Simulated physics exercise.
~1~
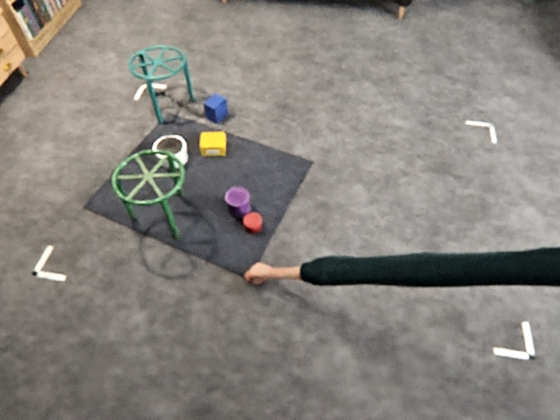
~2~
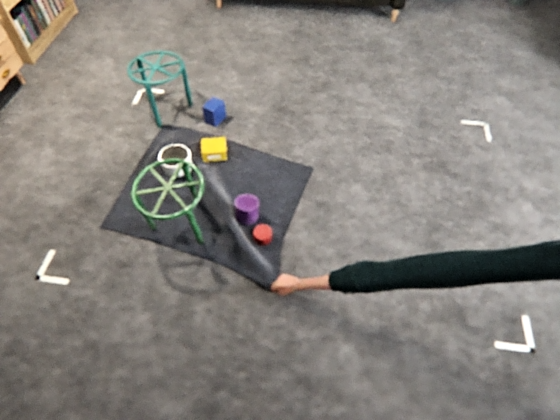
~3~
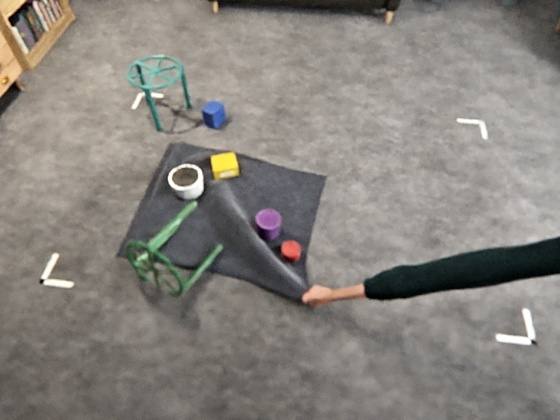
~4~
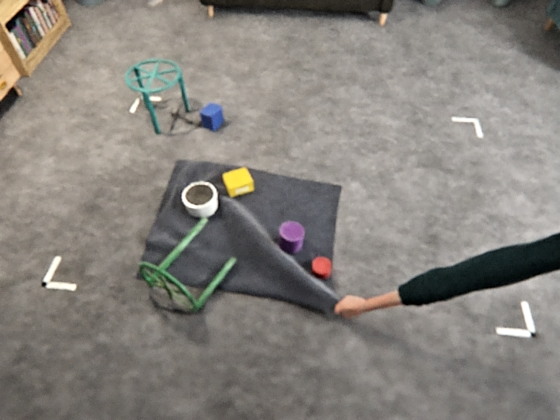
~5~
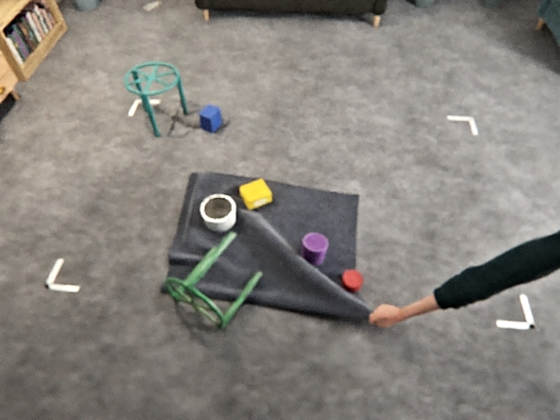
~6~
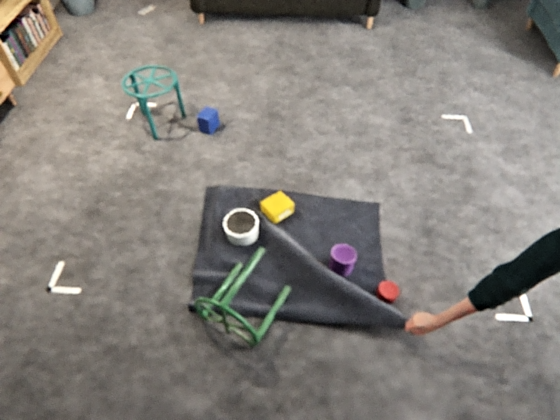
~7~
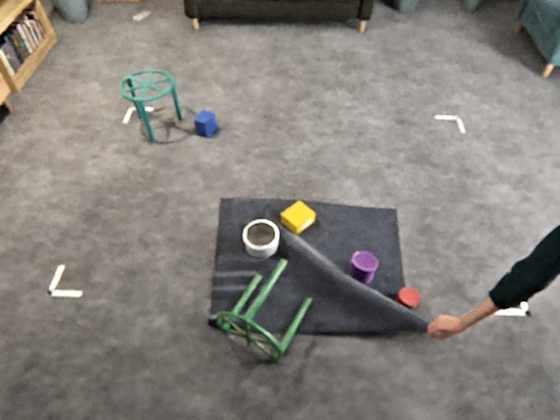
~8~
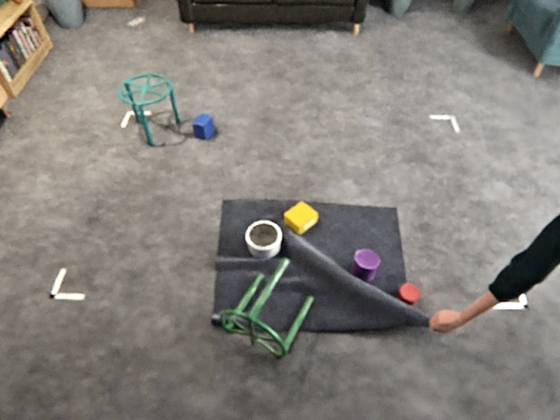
A hand drags a dark sheet and its objects rightward, toppling the green stool onto its side.
